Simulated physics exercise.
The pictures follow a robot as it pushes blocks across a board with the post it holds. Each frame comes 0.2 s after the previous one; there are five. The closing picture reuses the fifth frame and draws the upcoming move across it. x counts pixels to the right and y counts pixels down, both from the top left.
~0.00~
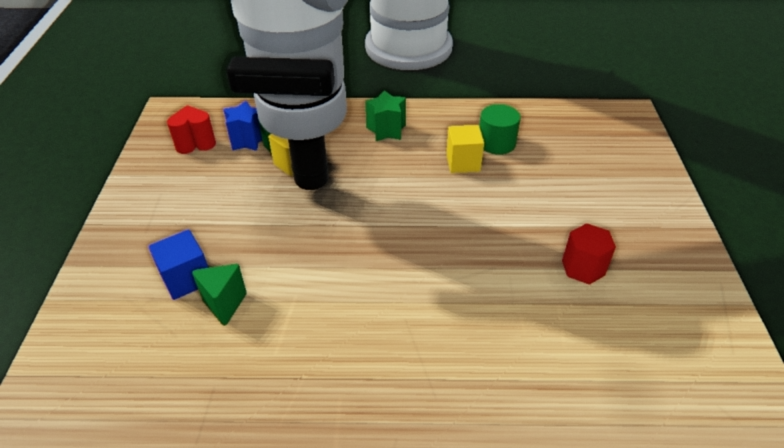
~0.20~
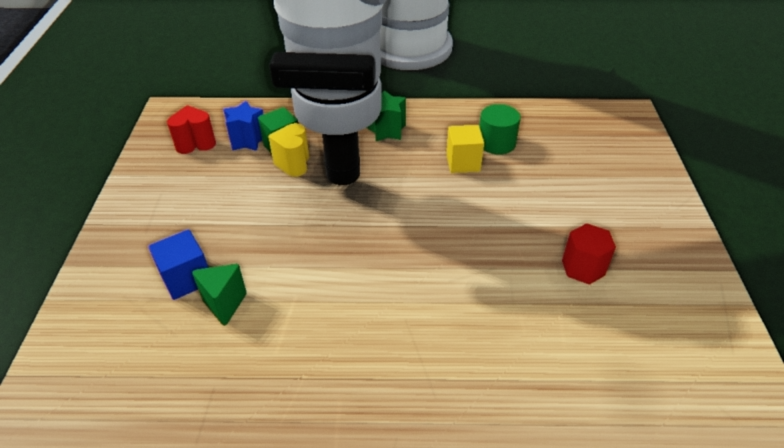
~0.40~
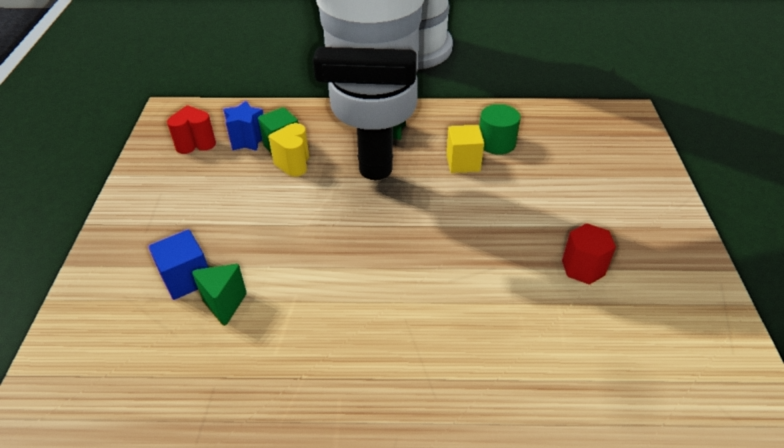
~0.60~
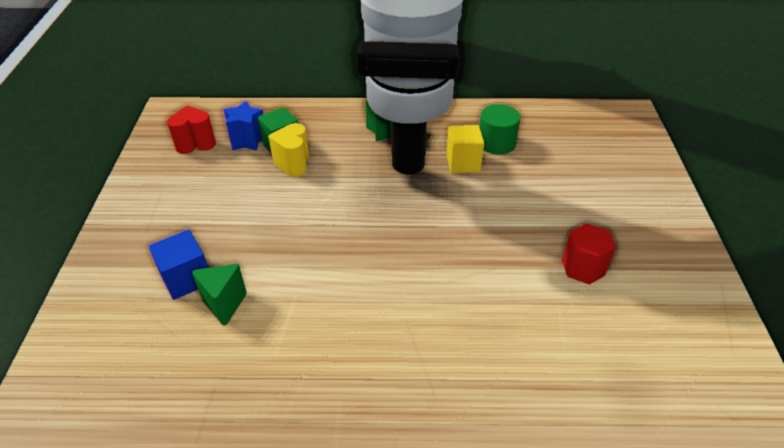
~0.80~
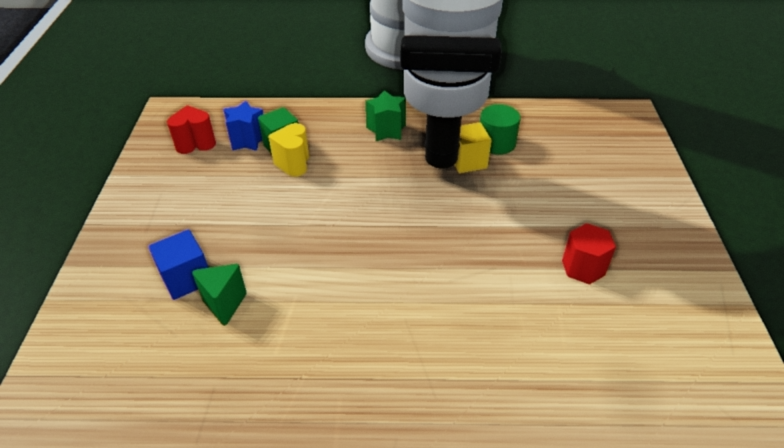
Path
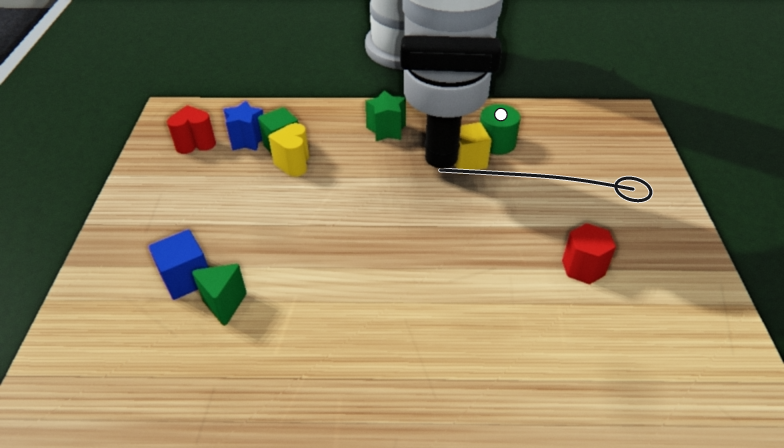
A white robot arm with a black post at its end slides steadily from left to right above the far part of a light wooden table, seen from a fixed, raised view. Red, blue, green and yellow blocks sit along the far edge, with a blue cube and green triangle near left and a red block at right. The post passes the green star and nudges the yellow square block slightly rightward.
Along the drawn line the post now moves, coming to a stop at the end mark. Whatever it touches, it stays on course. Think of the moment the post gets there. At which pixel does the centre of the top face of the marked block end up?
Pixel (512, 105).
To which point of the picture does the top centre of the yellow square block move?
Located at (509, 126).
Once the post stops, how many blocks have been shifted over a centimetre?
Answer: 2.
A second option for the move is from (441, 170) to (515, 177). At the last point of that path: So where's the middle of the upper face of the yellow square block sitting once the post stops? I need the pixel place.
At roughly (506, 127).
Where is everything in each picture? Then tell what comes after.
Lower end of the post at (312, 180), tops of blocks, green star block at (386, 102), yellow square block at (466, 134), green round block at (501, 115), in the first picture.
Post at (344, 176), blocks as before, in the second picture.
Post at (376, 171), blocks as before, in the third picture.
Post at (408, 165), blocks as before, in the fourth picture.
Post at (441, 159), green star block at (386, 102), yellow square block at (471, 133), green round block at (501, 115), in the fifth picture.
The drawn path runs from (441, 170) by way of (535, 176) to (633, 189); the dot is on the green round block.
What follows on the original path. One third of the way, post at (506, 163); yellow square block at (509, 126), turned 70° anticlockwise; green round block at (512, 105).
Two thirds of the way, post at (571, 168); yellow square block at (509, 126), turned 70° anticlockwise; green round block at (512, 105).
At the end, post at (637, 178); green star block not moved; yellow square block at (509, 126), turned 70° anticlockwise; green round block at (512, 105).
